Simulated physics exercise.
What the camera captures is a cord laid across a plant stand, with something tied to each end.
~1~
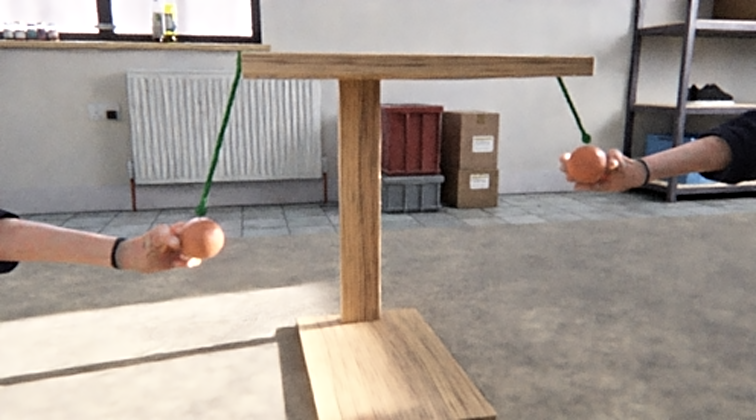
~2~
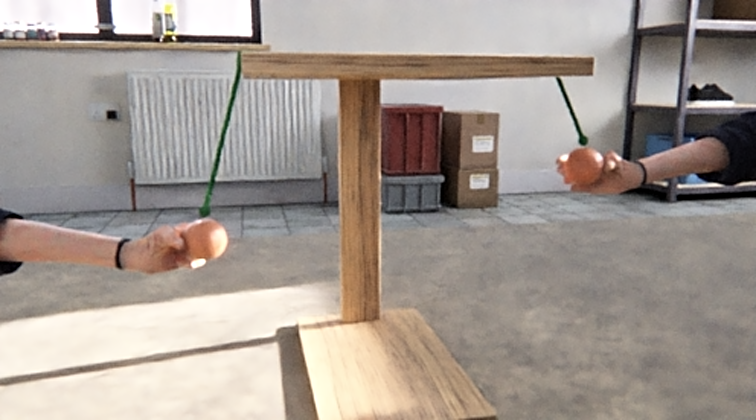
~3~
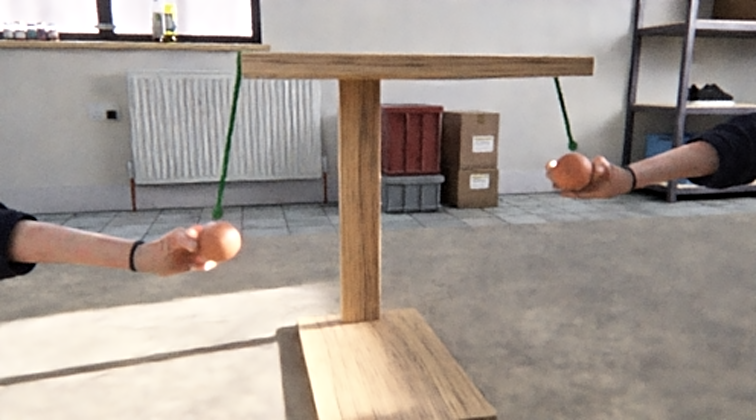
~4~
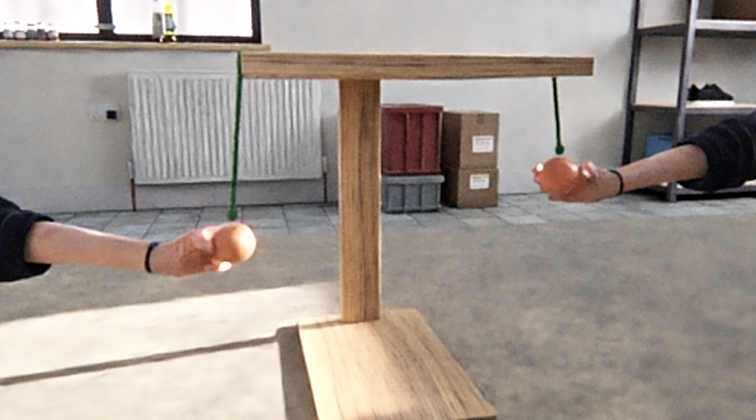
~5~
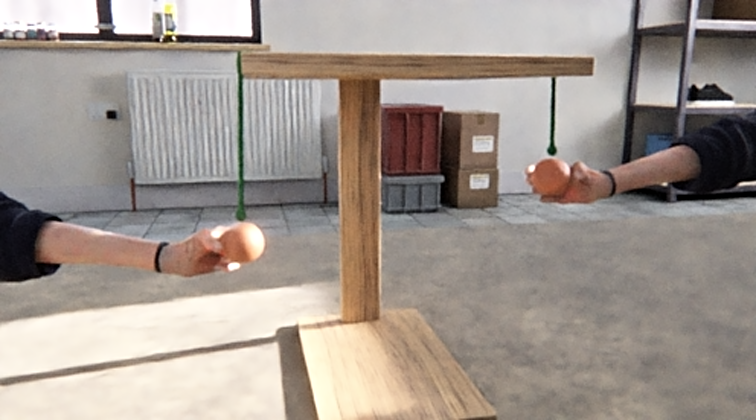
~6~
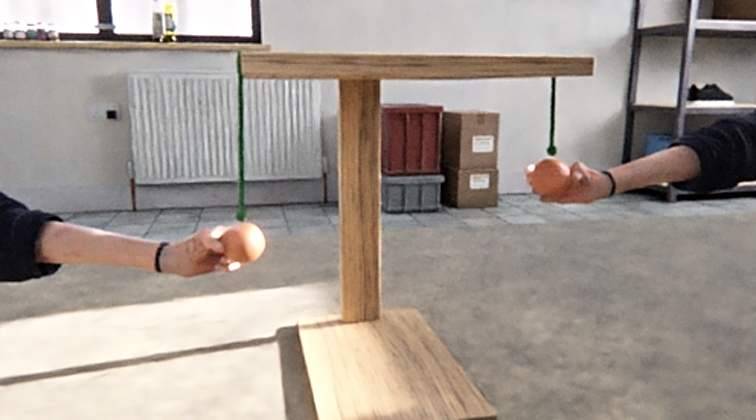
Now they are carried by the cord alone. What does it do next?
It remains motionless.
Then, 0.58 s on from there, left orange still level near (255, 242); right orange still level near (545, 177).
Then, 1.20 s on from there, left orange still level near (243, 243); right orange still level near (546, 177).
In the end, left orange still level near (252, 242); right orange still level near (550, 177). The cord hangs still.
